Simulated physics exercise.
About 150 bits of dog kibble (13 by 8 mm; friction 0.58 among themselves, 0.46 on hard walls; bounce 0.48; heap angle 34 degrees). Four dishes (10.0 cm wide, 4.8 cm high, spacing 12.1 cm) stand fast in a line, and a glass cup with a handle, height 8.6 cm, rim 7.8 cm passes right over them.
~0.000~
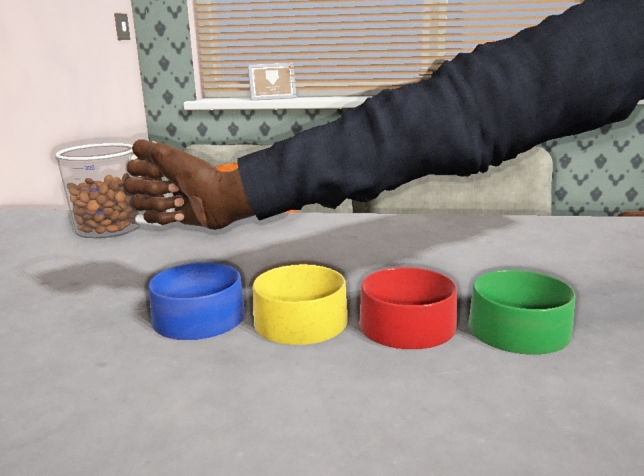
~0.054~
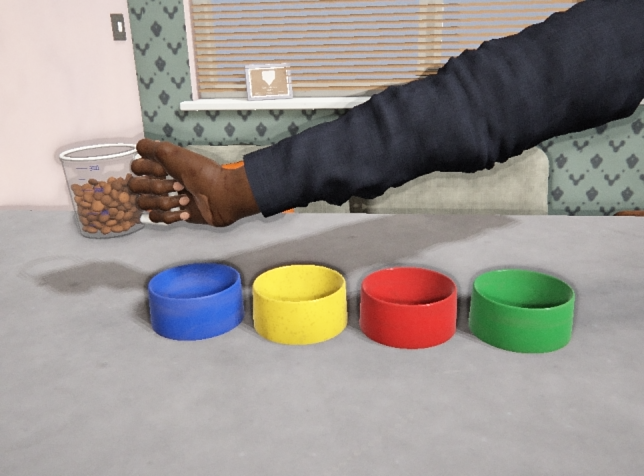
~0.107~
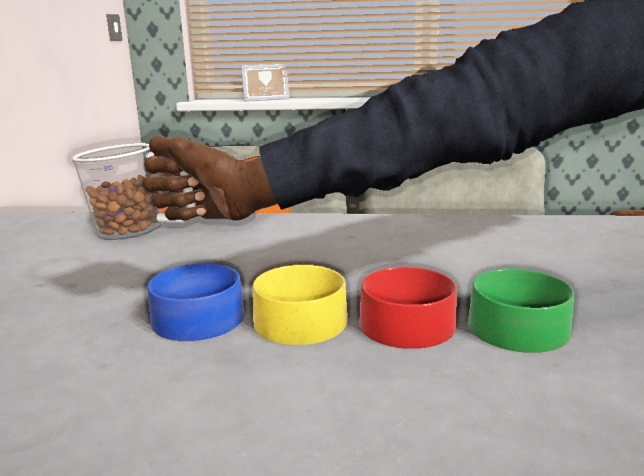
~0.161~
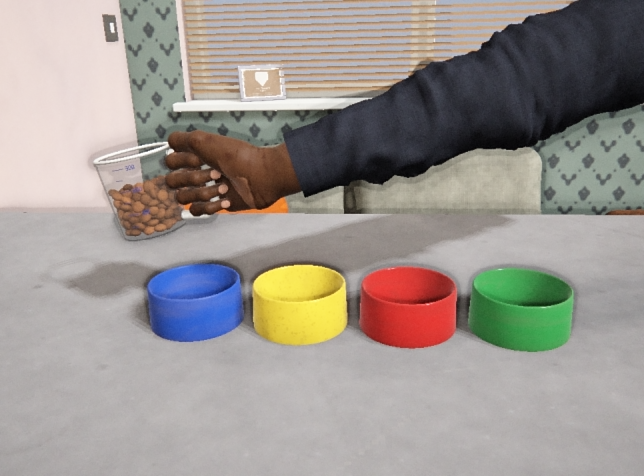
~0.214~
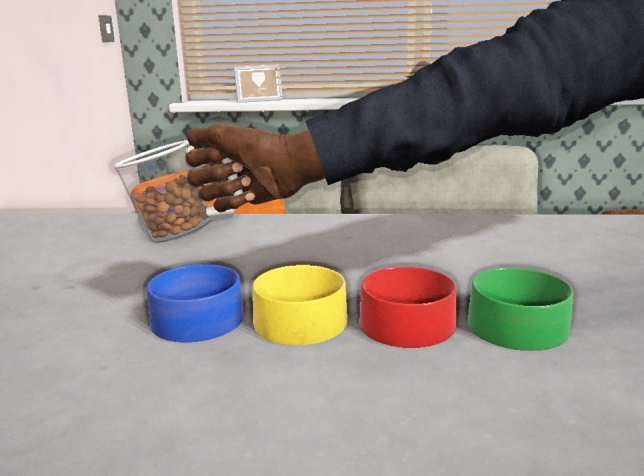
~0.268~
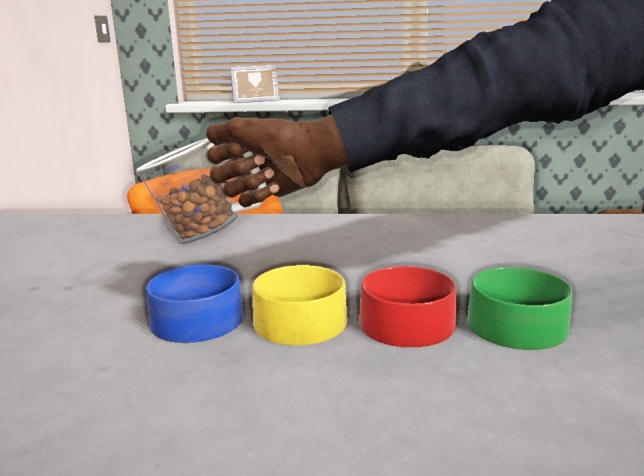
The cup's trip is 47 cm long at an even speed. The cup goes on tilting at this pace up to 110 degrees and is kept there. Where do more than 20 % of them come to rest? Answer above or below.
Red below, blue below, green above, yellow below, counter above.
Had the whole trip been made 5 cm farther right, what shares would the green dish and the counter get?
In that case green 100, counter 0.
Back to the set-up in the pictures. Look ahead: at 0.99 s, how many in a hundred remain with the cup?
Roughly 100 per cent.
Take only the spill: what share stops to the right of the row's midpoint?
Roughly 100 per cent.
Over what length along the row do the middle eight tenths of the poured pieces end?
About 9 cm.
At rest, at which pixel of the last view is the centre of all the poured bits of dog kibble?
At about (488, 318).
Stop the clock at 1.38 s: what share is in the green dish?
Near 15 per cent so far.
After 0.70 s, tilt 63 degrees; cup holds 100 %.
Then, at 0.99 s, tilt 92 degrees; cup holds 100 %.
Then, at 1.38 s, tilt 110 degrees; cup holds 75 %, green 15 %.
At rest (3.2 s), red 5 %, blue 0 %, green 60 %, yellow 0 %, counter 40 %.
